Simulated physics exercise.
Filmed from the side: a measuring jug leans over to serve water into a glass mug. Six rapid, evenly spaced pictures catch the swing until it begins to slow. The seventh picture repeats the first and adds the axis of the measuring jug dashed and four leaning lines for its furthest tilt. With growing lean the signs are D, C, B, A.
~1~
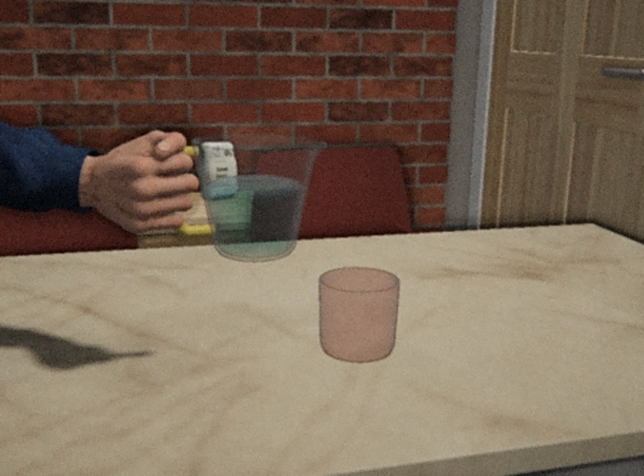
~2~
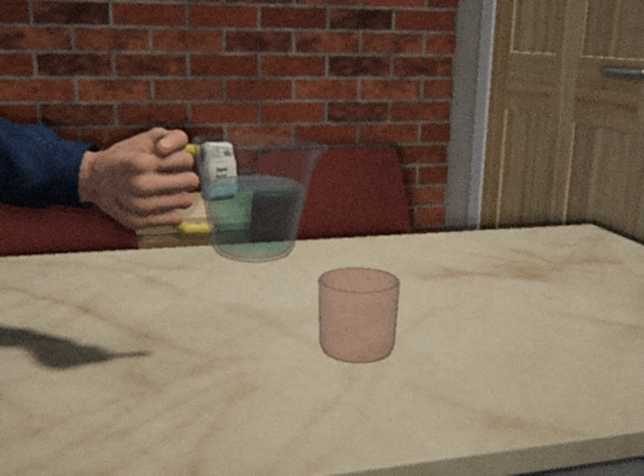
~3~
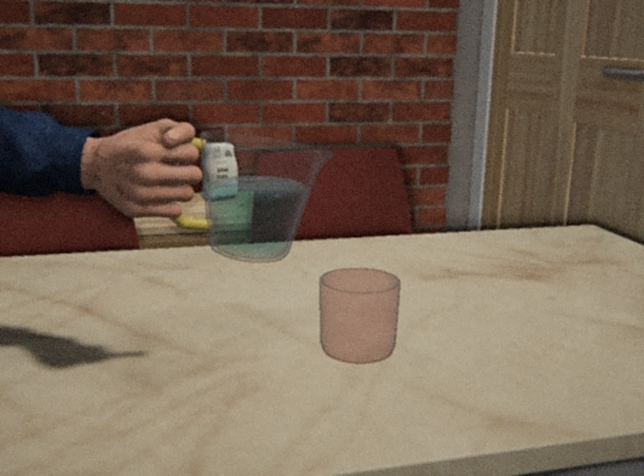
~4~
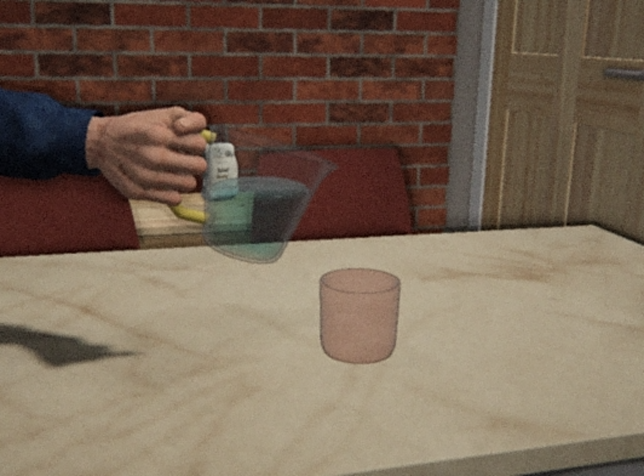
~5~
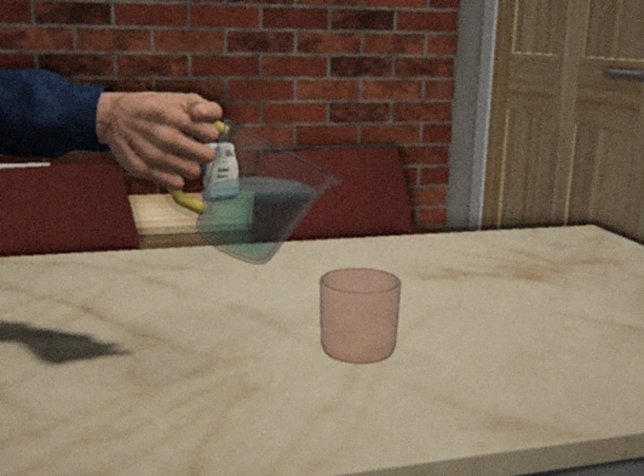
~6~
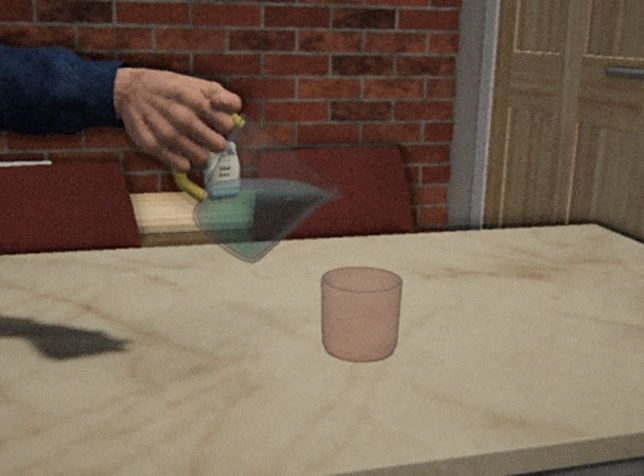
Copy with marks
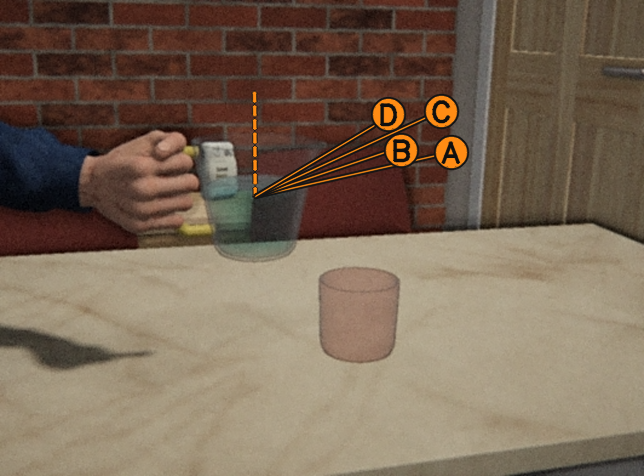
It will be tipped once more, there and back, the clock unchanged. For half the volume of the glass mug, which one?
Go for D.
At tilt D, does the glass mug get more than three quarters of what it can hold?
No, less.
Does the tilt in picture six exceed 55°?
No.
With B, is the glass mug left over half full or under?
Over half.
On the marked copy, A at (434, 156); B at (384, 152); C at (425, 117); D at (374, 125).
For tilt A, the glass mug ends with about 91 % of what it can hold; 3 % of the water is spilt.
For tilt B, the glass mug ends with about 79 % of what it can hold; 3 % of the water is spilt.
For tilt C, the glass mug ends with about 66 % of what it can hold.
For tilt D, the glass mug ends with about 50 % of what it can hold.
